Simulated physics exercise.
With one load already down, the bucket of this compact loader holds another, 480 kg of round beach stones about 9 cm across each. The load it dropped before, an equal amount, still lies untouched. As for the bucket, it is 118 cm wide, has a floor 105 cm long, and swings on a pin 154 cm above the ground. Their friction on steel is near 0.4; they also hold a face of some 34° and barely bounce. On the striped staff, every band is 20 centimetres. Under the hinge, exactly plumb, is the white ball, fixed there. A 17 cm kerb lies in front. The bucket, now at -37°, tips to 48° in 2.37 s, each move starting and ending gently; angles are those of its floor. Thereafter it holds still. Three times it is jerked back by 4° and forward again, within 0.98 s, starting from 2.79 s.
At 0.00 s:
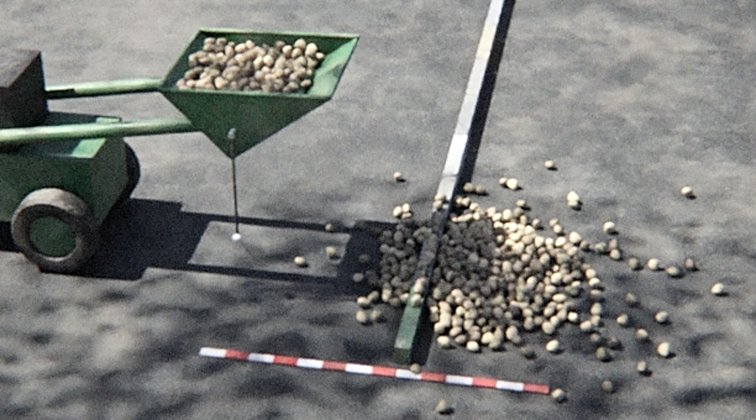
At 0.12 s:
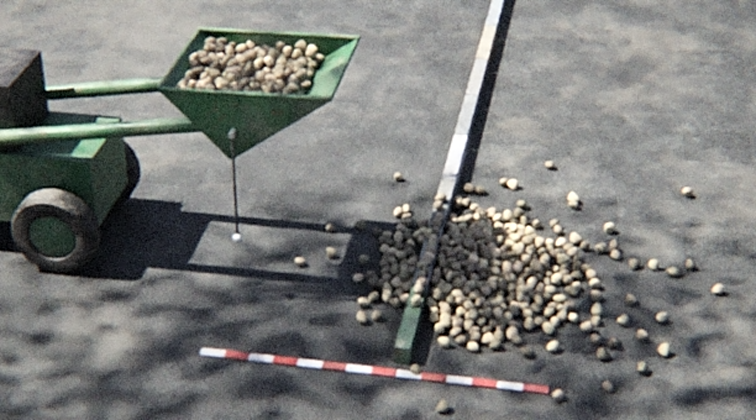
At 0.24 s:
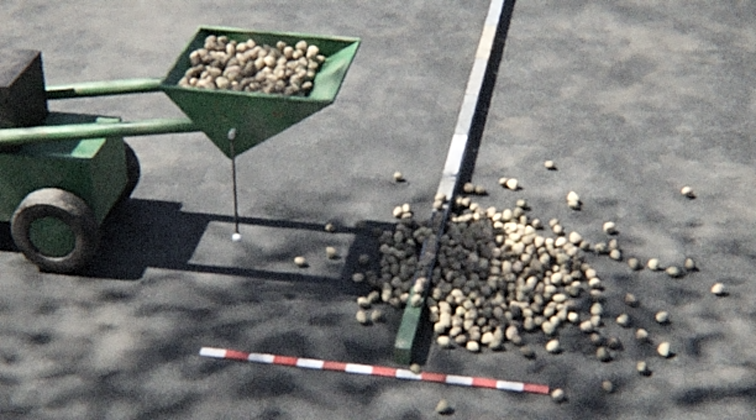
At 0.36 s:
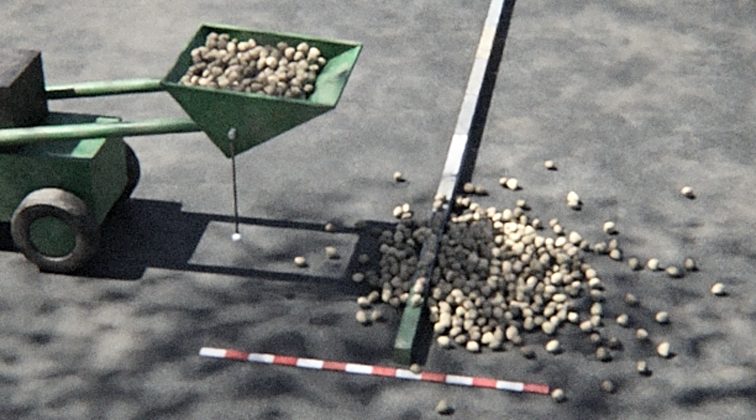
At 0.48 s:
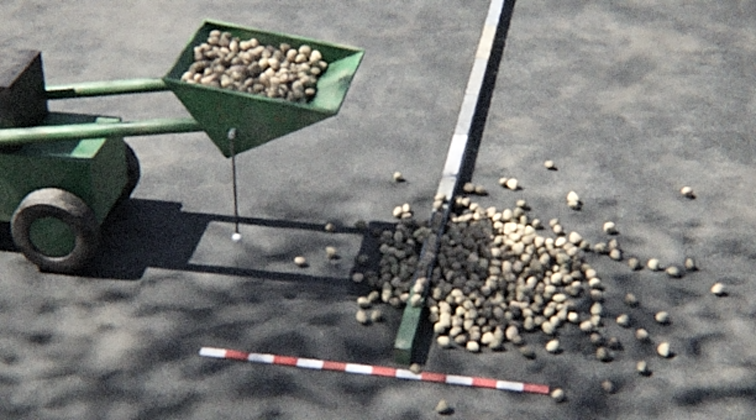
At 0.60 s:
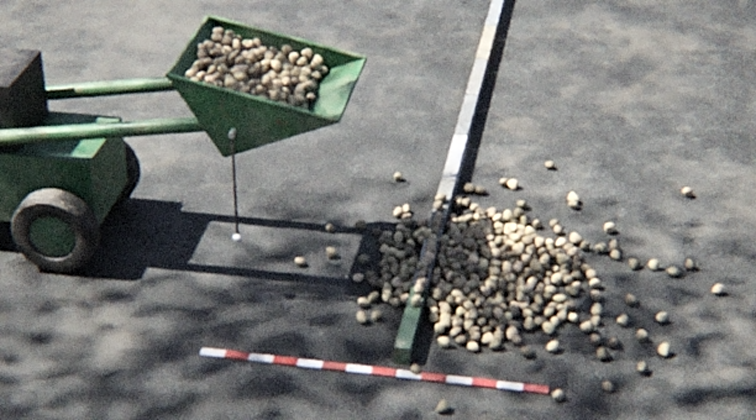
A green loader at the left holds a bucket of pale, rounded stones above grey, shadow-dappled ground, seen from above and to one side by a still camera. To the right, a heap of similar stones lies across a long, narrow kerb, with a red-and-white striped staff in front and a small white ball beneath the bucket. The bucket slowly tilts forward, its right edge lowering slightly, while the heap stays still.
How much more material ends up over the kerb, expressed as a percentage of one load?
About 2 per cent of a load more.
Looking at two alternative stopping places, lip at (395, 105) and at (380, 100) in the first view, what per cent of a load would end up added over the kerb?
Some 40 percent, and then 20 percent.
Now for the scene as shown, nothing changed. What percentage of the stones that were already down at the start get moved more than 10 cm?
Some 5 percent, give or take.
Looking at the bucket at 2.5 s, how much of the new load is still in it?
About 0 per cent is held.
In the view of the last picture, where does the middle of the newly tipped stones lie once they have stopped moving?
They end up centred around (370, 253).
After 1.8 s the floor is at 35°; in per cent of one load, 83 in the bucket, 35 on this side of the kerb, 82 over the kerb; the foremost stones are at (675, 287).
After 2.5 s the floor is at 48°; in per cent of one load, 0 in the bucket, 117 on this side of the kerb, 82 over the kerb; the foremost stones are at (675, 287).
After 4.2 s the floor is at 48°; in per cent of one load, 0 in the bucket, 116 on this side of the kerb, 83 over the kerb; the foremost stones are at (675, 287).
After 7.1 s the floor is at 48°; in per cent of one load, 0 in the bucket, 116 on this side of the kerb, 83 over the kerb; the foremost stones are at (675, 287). Net gain over the kerb, 2.
